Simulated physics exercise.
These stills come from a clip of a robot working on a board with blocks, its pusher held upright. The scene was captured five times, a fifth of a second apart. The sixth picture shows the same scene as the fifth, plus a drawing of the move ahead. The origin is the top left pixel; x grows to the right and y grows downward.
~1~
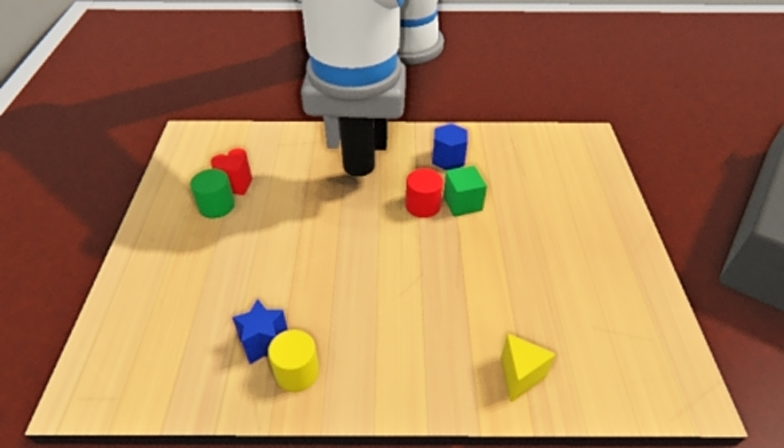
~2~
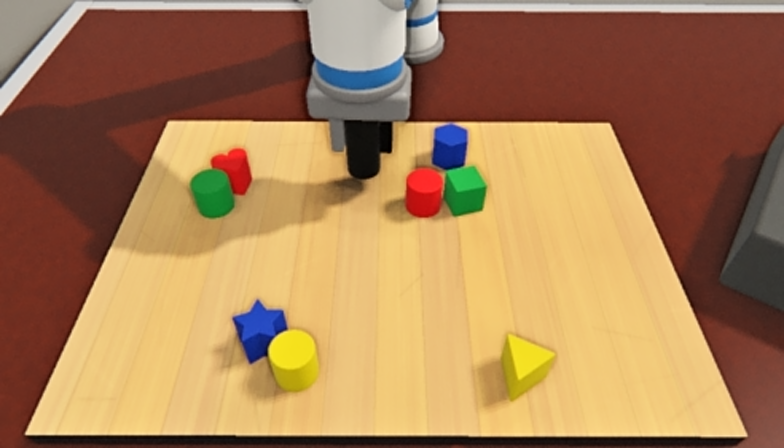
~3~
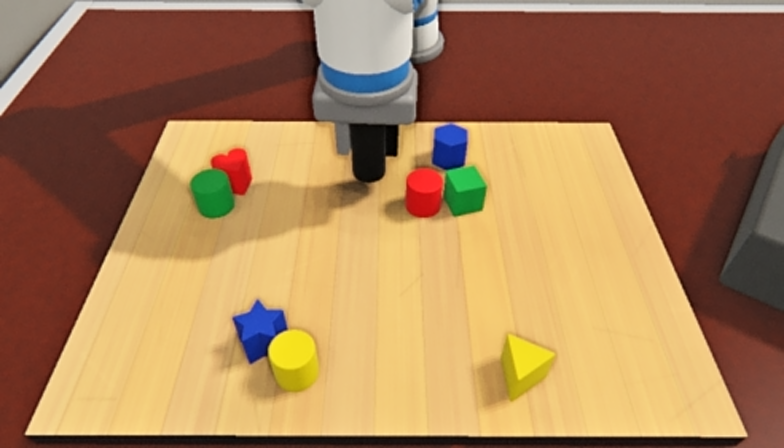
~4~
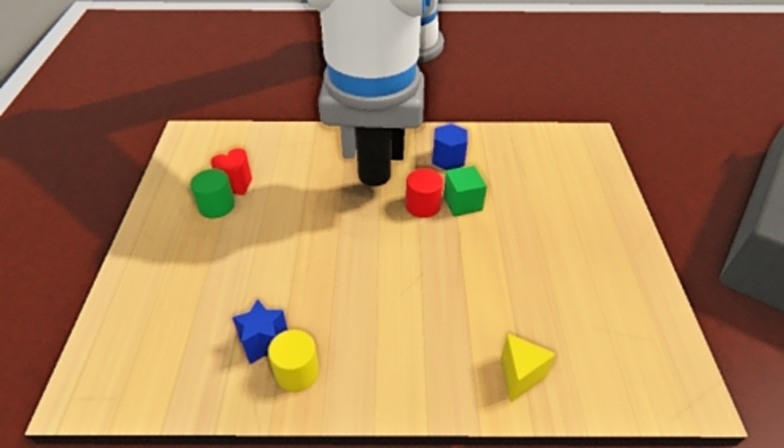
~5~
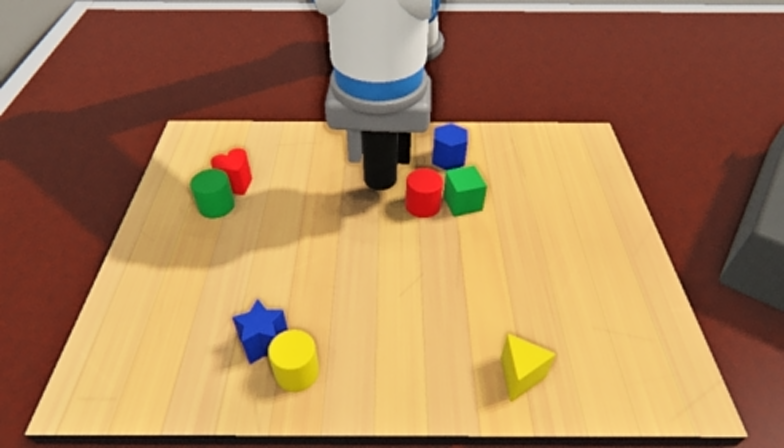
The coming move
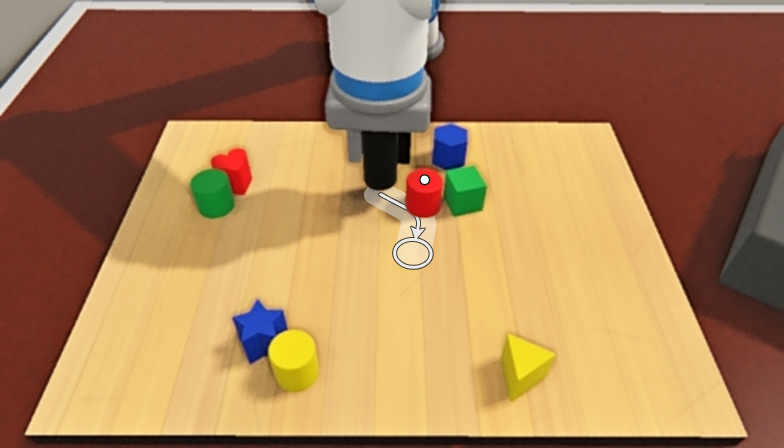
A robot arm's black tip starts above the upper middle of a wooden board and moves slowly a short way right and slightly toward the viewer. It draws closer to the red cylinder beside a green block, while all the coloured blocks stay still.
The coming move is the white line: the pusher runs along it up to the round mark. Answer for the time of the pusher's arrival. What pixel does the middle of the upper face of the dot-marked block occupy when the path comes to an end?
When the path ends, it will be at (456, 190).
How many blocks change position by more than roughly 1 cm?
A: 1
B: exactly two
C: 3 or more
(B)
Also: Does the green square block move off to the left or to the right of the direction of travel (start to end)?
It moves left.
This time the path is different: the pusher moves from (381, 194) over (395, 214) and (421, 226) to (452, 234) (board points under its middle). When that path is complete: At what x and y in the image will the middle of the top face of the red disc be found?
At the end it should sit near (476, 188).
Path on the board, from (381, 194) through (406, 208) and (418, 228) to (413, 253); the dot is on the red disc.
The first path, step by step. One third of the way, pusher at (406, 194); red disc at (443, 185); green square block at (476, 177).
Two thirds of the way, pusher at (419, 215); red disc at (456, 190); green square block at (483, 176).
At the end, pusher at (414, 240); red disc at (456, 190); green square block at (483, 176).
